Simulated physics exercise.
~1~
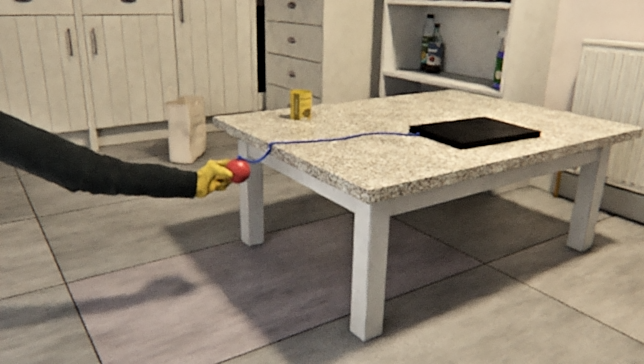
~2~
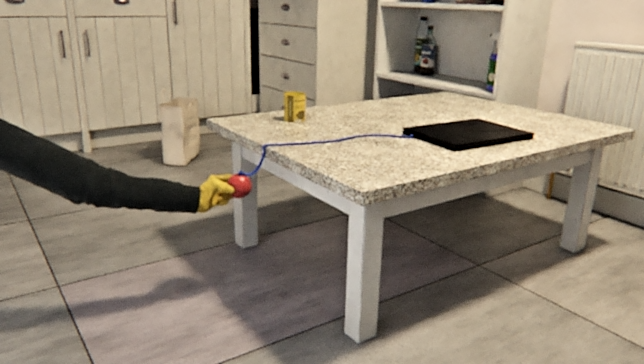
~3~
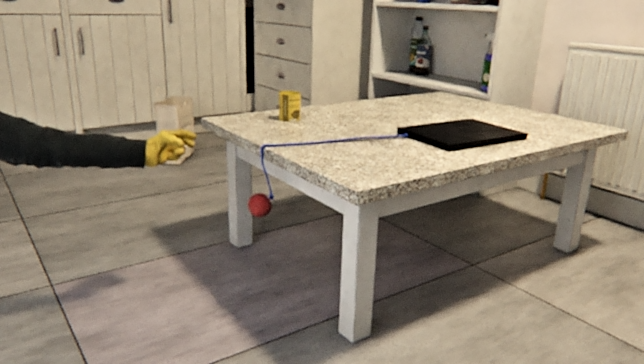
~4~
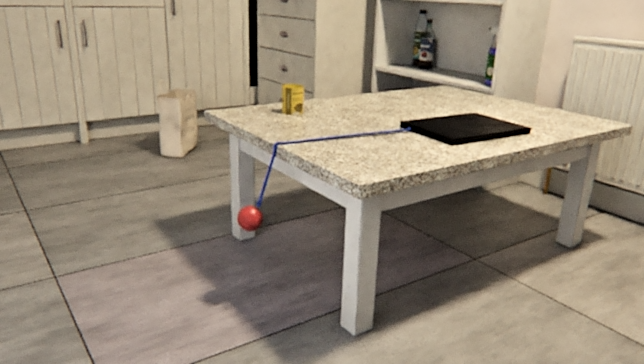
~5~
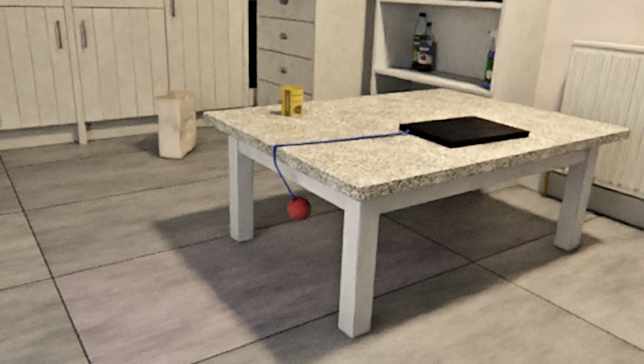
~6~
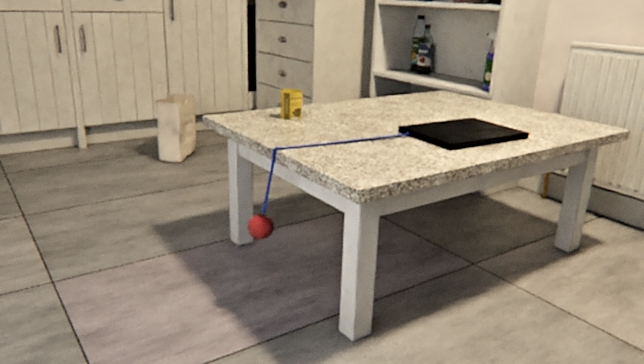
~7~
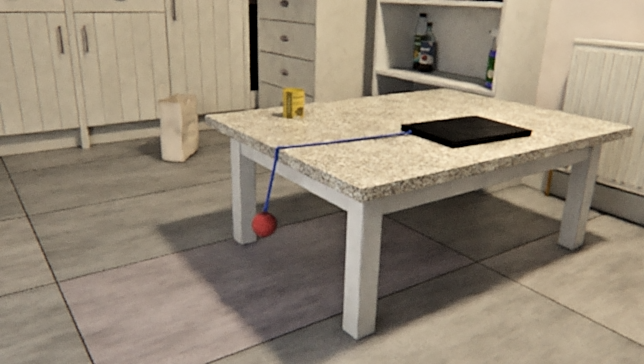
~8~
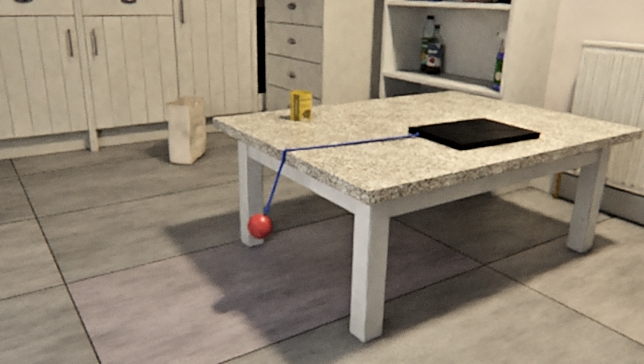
In a kitchen, a gloved hand releasing a red ball-like object, which swings on blue ribbon and stays hanging below a table edge.
